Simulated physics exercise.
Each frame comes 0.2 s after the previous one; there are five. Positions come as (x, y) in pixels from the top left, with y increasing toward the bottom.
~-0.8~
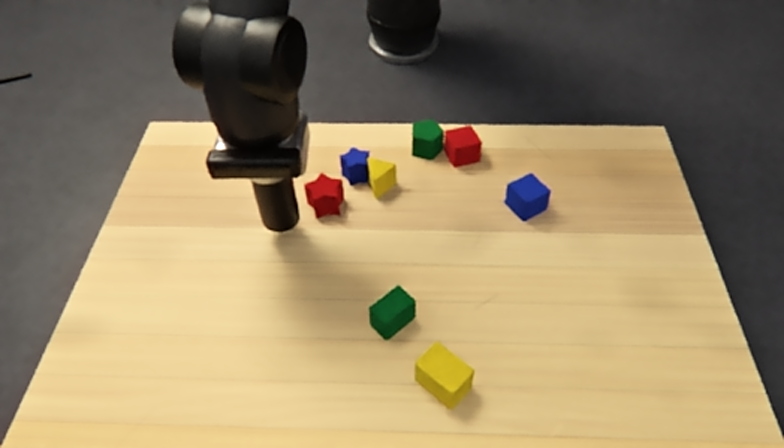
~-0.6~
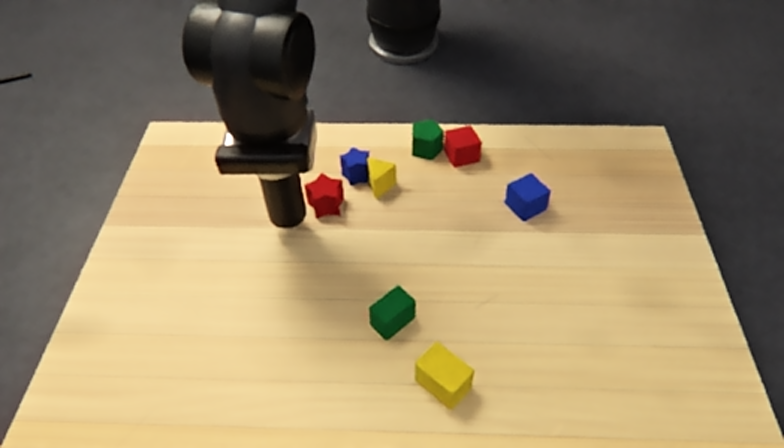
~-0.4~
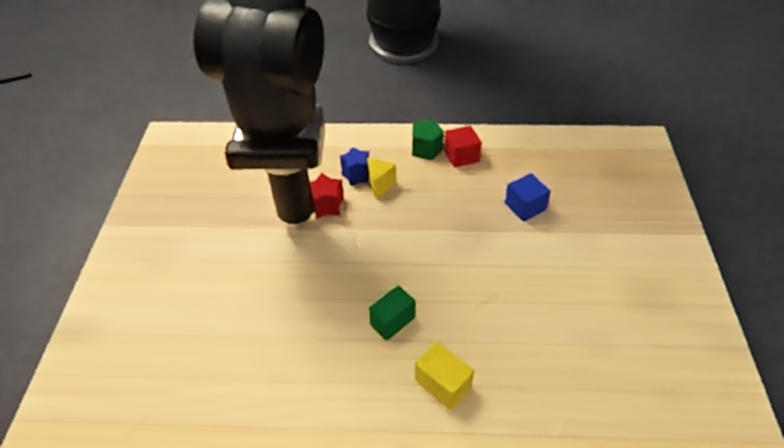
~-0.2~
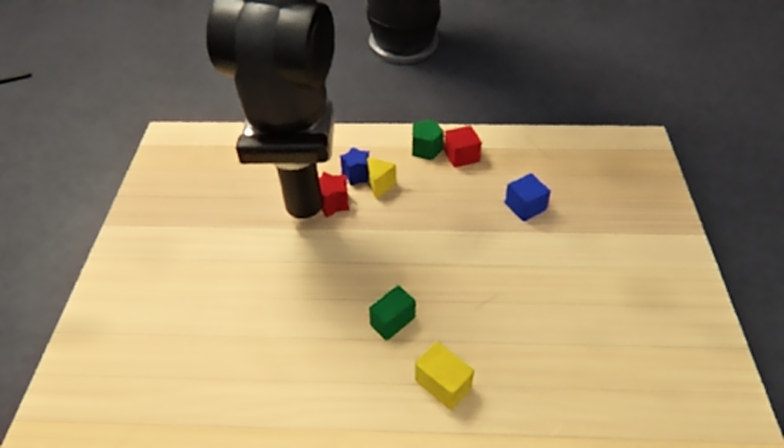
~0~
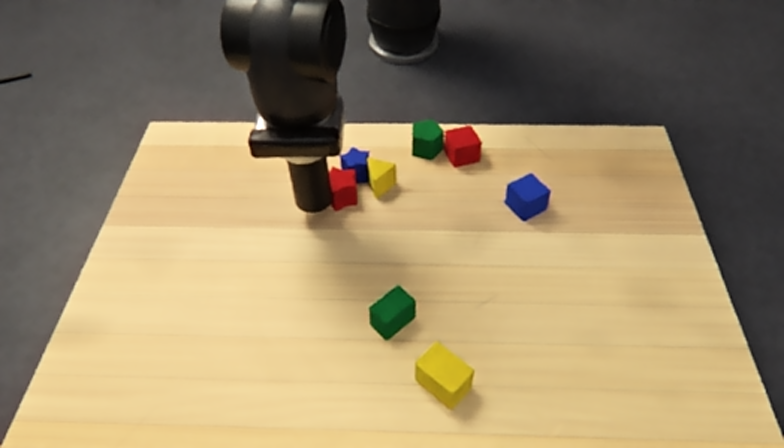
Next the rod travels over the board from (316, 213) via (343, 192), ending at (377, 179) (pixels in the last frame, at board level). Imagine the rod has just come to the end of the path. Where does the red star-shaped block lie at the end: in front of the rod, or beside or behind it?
The rod still has the red star-shaped block in front of it when the path ends.
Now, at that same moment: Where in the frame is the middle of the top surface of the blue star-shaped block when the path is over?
I'd expect the centre of its top face to be at (384, 132).
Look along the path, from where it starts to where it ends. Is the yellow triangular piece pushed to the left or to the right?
Shifts right.
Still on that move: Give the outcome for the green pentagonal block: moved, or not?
Same place.
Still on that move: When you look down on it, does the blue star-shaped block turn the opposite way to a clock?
Yes, that is what happens.
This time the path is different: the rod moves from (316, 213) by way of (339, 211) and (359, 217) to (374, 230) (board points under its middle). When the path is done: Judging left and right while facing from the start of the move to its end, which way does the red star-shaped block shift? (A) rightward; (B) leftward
B (leftward)
On the path given first. Halfway along, rod (341, 178); red star-shaped block (368, 160); blue star-shaped block (370, 141), turned 35° anticlockwise; yellow triangular piece (393, 162), turned 15° clockwise.
At the end, rod (376, 165); red star-shaped block (402, 147); blue star-shaped block (384, 132), turned 100° anticlockwise; yellow triangular piece (428, 154), turned 25° clockwise; green pentagonal block unmoved.
